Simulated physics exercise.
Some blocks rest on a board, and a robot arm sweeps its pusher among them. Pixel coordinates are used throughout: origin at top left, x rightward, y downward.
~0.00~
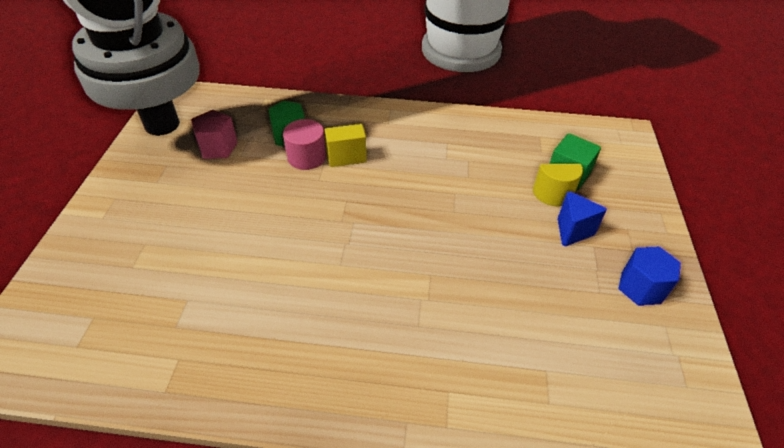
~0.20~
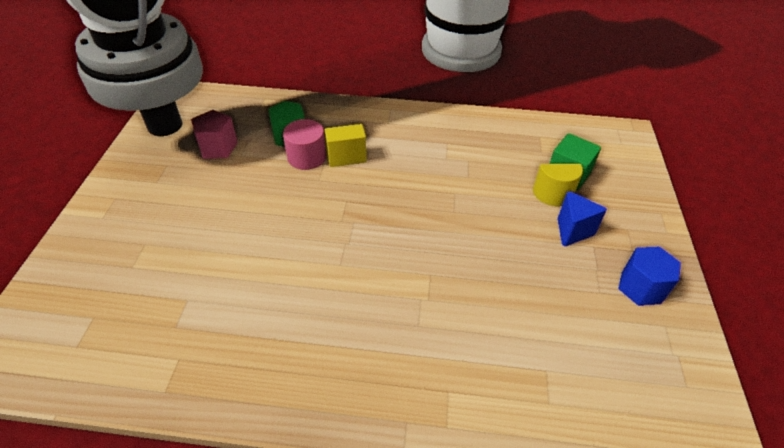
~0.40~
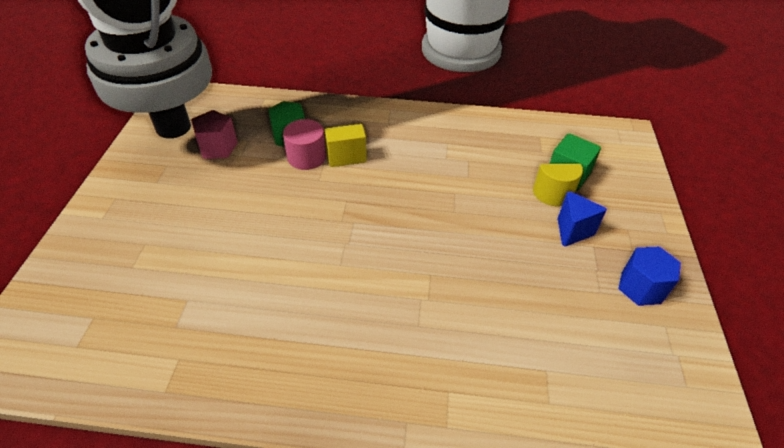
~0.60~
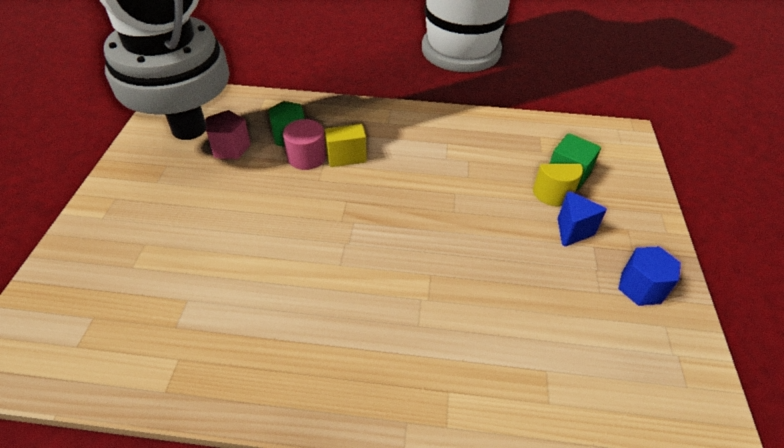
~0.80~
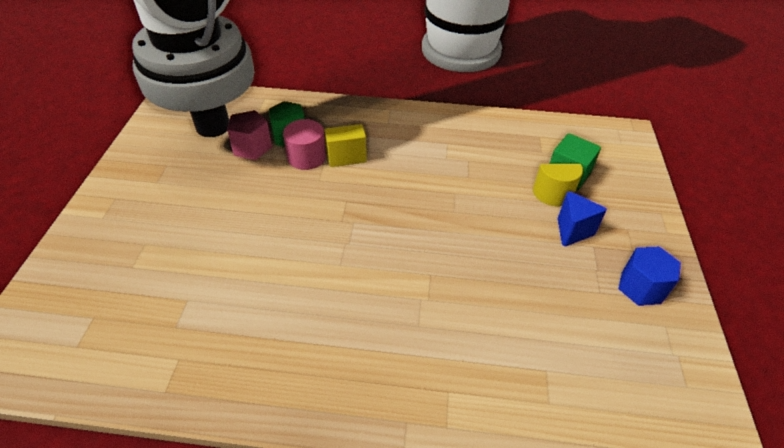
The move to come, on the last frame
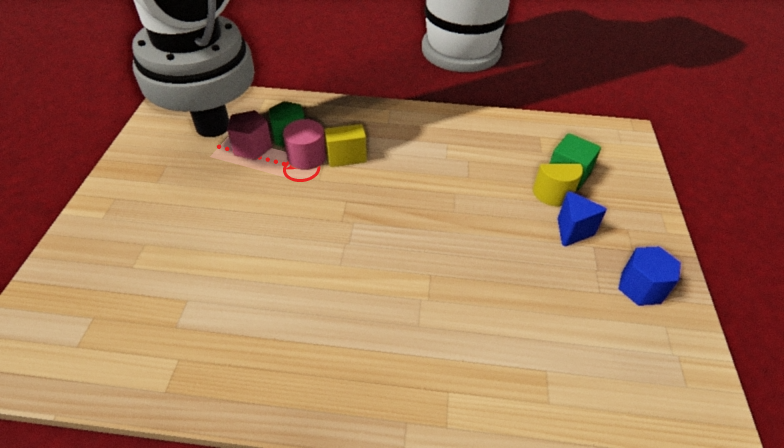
The footage shows a robot arm at the upper left of a wooden board moving right and pushing a dark pink block toward a cluster of green, pink and yellow blocks, while the blocks on the right stay still.
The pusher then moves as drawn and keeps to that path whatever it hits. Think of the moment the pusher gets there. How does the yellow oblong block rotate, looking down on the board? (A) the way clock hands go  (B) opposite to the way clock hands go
A: The way clock hands go.
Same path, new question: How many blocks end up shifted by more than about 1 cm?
I'm going with three or more.
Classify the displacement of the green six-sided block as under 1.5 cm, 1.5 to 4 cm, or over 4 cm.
The answer here is from 1.5 to 4 cm.
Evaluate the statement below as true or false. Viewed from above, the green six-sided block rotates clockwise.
That statement is not accurate.
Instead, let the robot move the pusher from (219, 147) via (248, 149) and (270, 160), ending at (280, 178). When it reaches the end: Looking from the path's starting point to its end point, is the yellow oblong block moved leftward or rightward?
It's pushed left.
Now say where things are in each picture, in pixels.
In the first frame, tip of the pusher at (163, 126), middles of tops, pink five-sided block at (210, 121), green six-sided block at (286, 111), pink disc at (303, 131), yellow oblong block at (345, 132).
In the second frame, pusher at (165, 126), nothing pushed.
In the third frame, pusher at (174, 128), nothing pushed.
In the fourth frame, pusher at (190, 130), pink five-sided block at (223, 122).
In the fifth frame, pusher at (213, 127), pink five-sided block at (246, 121), green six-sided block at (286, 111), pink disc at (303, 131), yellow oblong block at (345, 132).
The line goes straight from (219, 147) to (302, 169).
What follows on the original path. One third of the way, pusher at (242, 135); pink five-sided block at (276, 125), turned 15° anticlockwise; green six-sided block at (297, 107), turned 35° anticlockwise; pink disc at (311, 132); yellow oblong block at (352, 133).
Two thirds of the way, pusher at (271, 142); pink five-sided block at (305, 127), turned 35° anticlockwise; green six-sided block at (306, 105), turned 60° anticlockwise; pink disc at (342, 131); yellow oblong block at (381, 137), turned 20° clockwise.
At the end, pusher at (299, 149); pink five-sided block at (323, 126), turned 45° anticlockwise; green six-sided block at (308, 104), turned 65° anticlockwise; pink disc at (362, 128); yellow oblong block at (399, 137), turned 35° clockwise.
